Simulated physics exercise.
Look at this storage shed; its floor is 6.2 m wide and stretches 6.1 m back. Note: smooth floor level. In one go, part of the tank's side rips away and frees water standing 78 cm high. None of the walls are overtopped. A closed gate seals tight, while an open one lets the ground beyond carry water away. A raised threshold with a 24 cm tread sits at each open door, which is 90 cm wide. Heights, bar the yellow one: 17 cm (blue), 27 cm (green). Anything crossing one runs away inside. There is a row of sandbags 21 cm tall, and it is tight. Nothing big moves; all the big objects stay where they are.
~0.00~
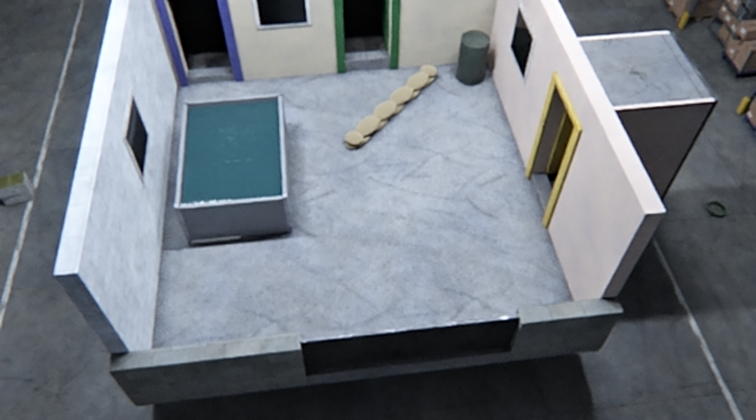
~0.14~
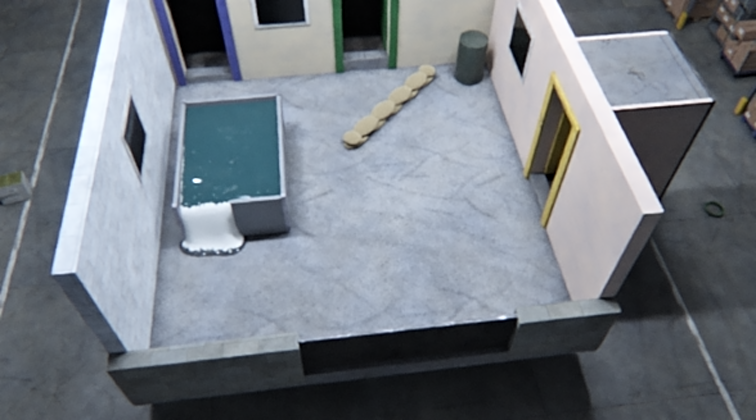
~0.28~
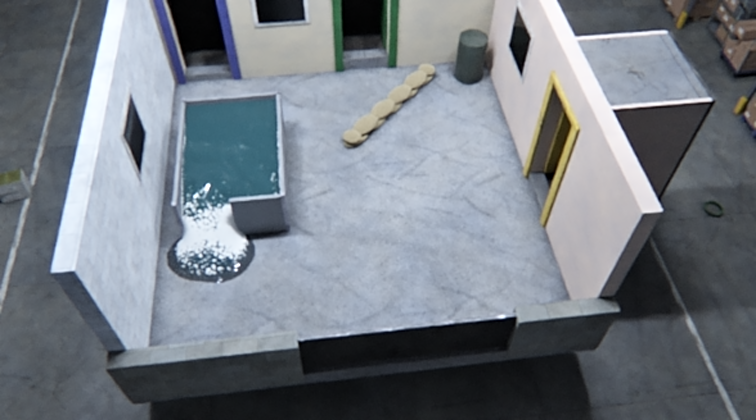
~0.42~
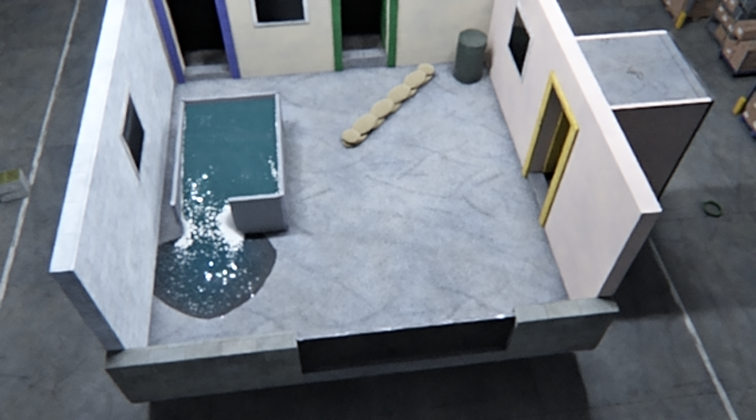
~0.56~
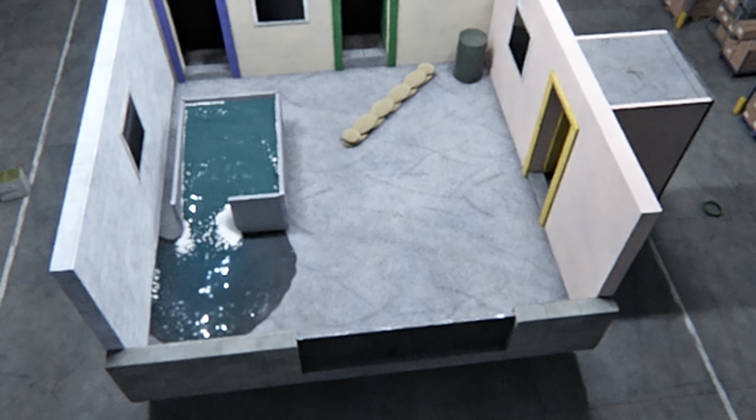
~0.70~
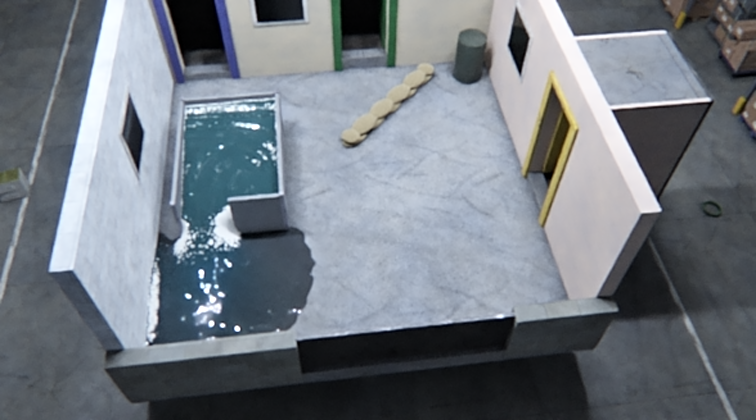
We see a roofless room with a tank of dark green water on the left; part of its front side opens, and water pours out foaming, then spreads across the nearby floor in a dark, widening pool.
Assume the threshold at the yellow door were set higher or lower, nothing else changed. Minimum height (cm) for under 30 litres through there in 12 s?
Roughly 10 cm.
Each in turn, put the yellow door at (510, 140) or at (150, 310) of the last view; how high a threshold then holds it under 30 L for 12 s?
Roughly 8.5 cm for the first and 24 cm for the second.
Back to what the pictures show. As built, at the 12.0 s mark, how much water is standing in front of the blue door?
You'd measure close to 3.0 cm there.
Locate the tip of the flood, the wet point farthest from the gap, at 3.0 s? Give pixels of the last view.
(575, 326).
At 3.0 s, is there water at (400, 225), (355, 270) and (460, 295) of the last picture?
So, in order, I'd say got wet, then got wet, then got wet.
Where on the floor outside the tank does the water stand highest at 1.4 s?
Around pixel (158, 374).
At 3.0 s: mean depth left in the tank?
Around 38 centimetres.
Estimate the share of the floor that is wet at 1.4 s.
Wet share: Near 15 %.
After 1.4 s water covers 15 % of the floor, deepest (57 cm) near (158, 374); it has not reached the yellow door.
After 3.0 s water covers 40 % of the floor, deepest (34 cm) near (185, 371); it has not reached the yellow door.
After 12.0 s water covers 95 % of the floor, deepest (14 cm) near (293, 207); 11 cm at the yellow door, 1 litre in over its 16 cm threshold.
At the yellow door as built, the water arrived by 3.5 s and peaked near 17 cm at 4.0 s.
With a threshold of 9 cm, 39 litres would have come in within the 12 s; with 12 cm, 11 litres. So under 30 litres takes about 10 cm.
